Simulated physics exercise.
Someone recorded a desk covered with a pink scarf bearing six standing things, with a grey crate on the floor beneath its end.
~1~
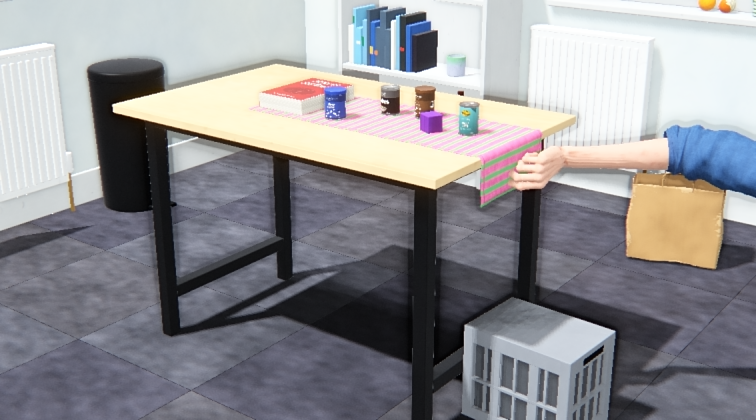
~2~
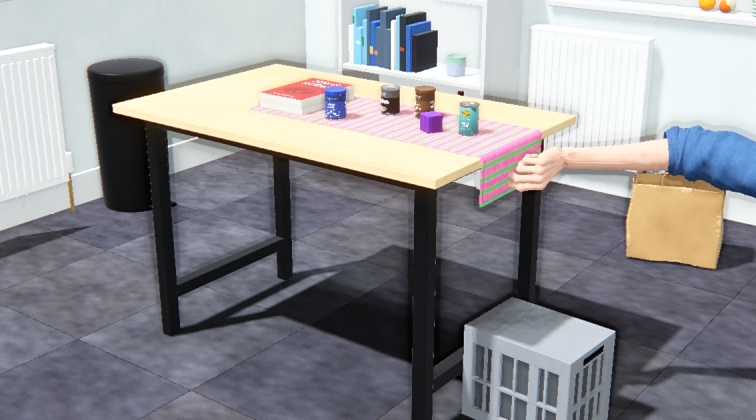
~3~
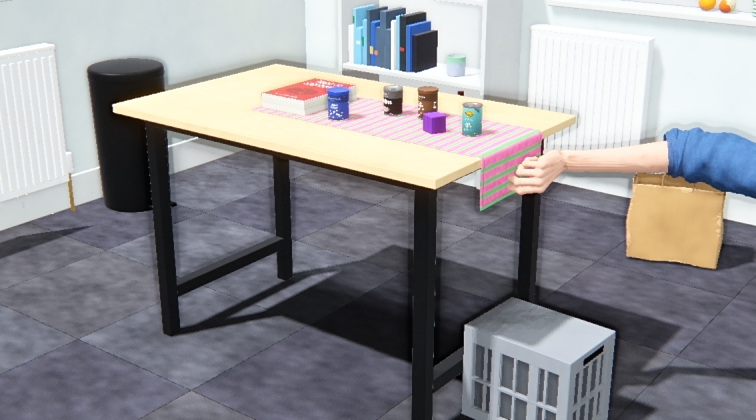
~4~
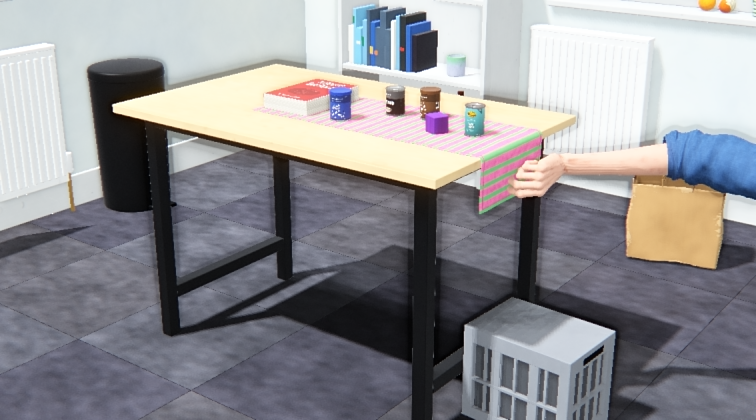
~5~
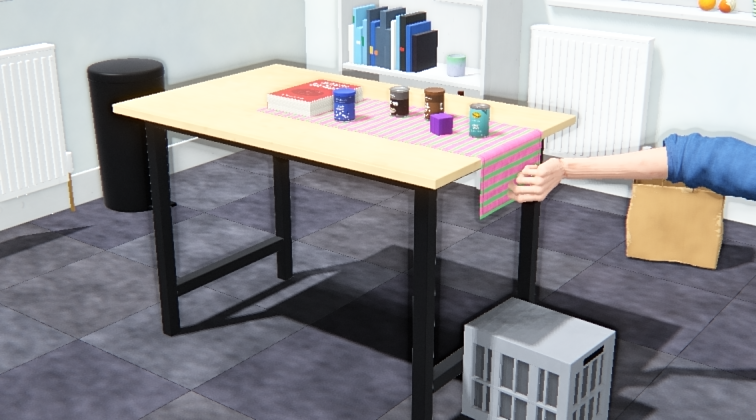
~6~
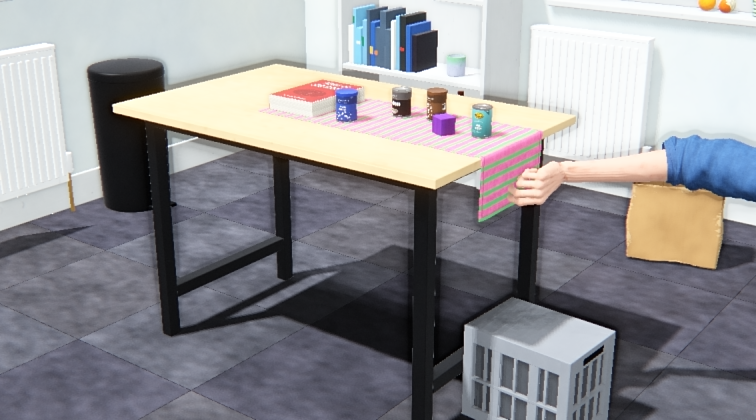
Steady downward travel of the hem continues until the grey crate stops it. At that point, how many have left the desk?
The number still up top goes down by three, if you watch closely.
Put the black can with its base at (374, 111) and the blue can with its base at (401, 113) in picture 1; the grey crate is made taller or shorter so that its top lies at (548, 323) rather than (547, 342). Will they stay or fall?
Black can stays, blue can stays.
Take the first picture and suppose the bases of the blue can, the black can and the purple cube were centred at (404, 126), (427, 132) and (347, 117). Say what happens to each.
Briefly: Blue can drops; black can drops; purple cube stays.
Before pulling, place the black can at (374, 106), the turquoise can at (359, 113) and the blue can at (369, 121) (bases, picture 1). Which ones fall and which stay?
As for the black can, it holds its spot; the turquoise can, it holds its spot; the blue can, it holds its spot.
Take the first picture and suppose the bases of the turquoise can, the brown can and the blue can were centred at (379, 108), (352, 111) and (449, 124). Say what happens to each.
The turquoise can holds on; the brown can holds on; the blue can tumbles off.
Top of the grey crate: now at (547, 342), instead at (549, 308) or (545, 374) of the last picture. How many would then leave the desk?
If so, 2 and 4.
Soon after, hem near (509, 257); turquoise can gone.
After that, hem near (509, 307); turquoise can and purple cube gone.
In the end, hem on the crate; turquoise can, purple cube and brown can gone. The desk loses three.
